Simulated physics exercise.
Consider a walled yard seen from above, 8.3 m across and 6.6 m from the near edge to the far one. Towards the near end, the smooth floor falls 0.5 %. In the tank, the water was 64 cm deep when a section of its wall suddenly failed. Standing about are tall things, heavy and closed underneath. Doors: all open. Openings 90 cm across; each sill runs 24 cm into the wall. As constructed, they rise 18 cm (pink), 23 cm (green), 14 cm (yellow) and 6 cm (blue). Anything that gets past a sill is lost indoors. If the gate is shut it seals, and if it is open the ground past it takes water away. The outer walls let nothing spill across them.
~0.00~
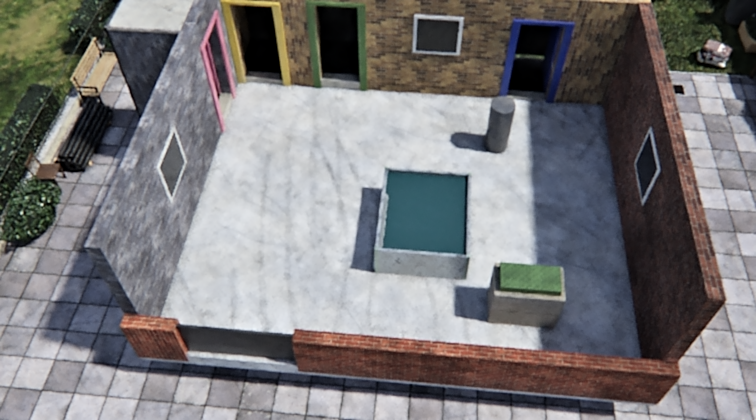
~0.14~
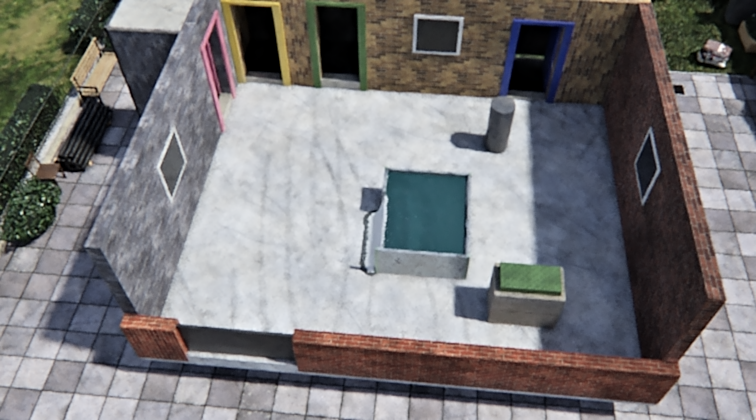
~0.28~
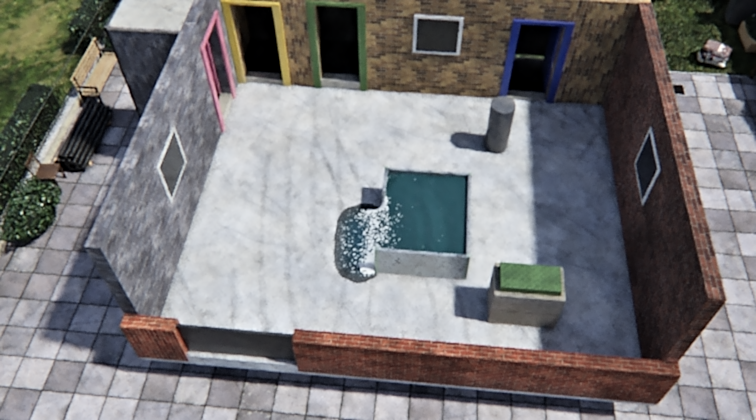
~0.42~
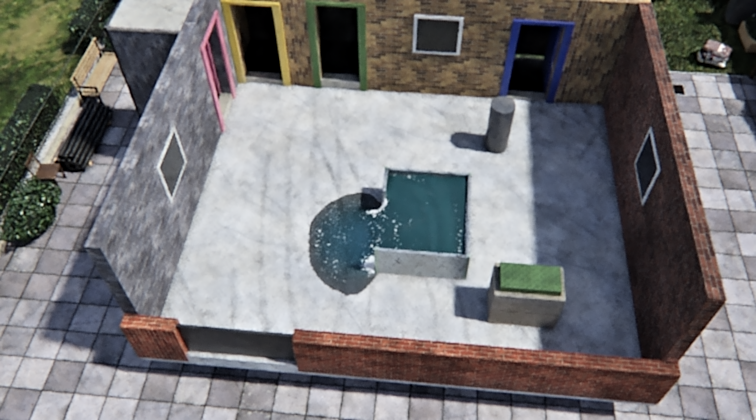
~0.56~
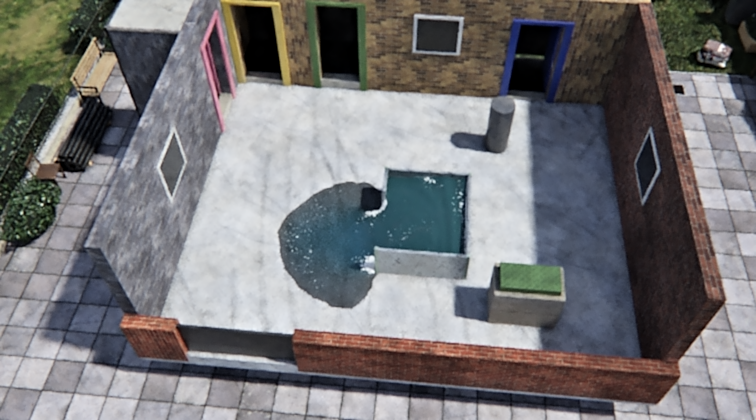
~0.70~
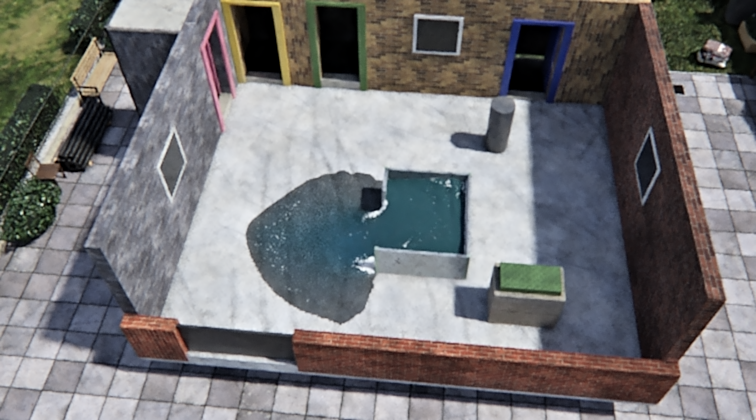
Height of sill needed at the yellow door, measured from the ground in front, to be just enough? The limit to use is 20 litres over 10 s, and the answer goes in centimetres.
Approximately 9.5 cm.
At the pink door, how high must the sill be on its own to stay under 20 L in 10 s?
At pink, roughly 6.0 cm.
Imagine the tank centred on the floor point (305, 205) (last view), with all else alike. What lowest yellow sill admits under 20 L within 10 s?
At least roughly 15 cm high.
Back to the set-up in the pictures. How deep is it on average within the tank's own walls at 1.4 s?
About 35 centimetres on average.
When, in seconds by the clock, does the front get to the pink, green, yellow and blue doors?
The pink door gets it at 2.4 s, the green door at 4.0 s, the yellow door at 3.0 s and the blue door at 8.0 s.
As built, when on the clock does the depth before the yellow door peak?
That happens close to 3.8 s on the clock.
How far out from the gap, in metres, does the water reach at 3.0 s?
Close to 5.6 metres, I'd say.
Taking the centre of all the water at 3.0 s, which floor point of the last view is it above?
I'd put it close to (298, 241).
After 1.4 s water covers 25 % of the floor, deepest (32 cm) near (375, 252); it has not reached the yellow door.
After 3.0 s water covers 30 % of the floor, deepest (27 cm) near (154, 339); it has not reached the yellow door.
After 10.0 s water covers 80 % of the floor, deepest (8 cm) near (623, 381); 7 cm at the yellow door, 2 litres in over its 14 cm sill.
At the yellow door as built, the water arrived by 3.1 s and peaked near 15 cm at 3.8 s.
With a sill of 8 cm, 40 litres would have come in within the 10 s; with 10.5 cm, 13 litres. So under 20 litres takes about 9.5 cm.
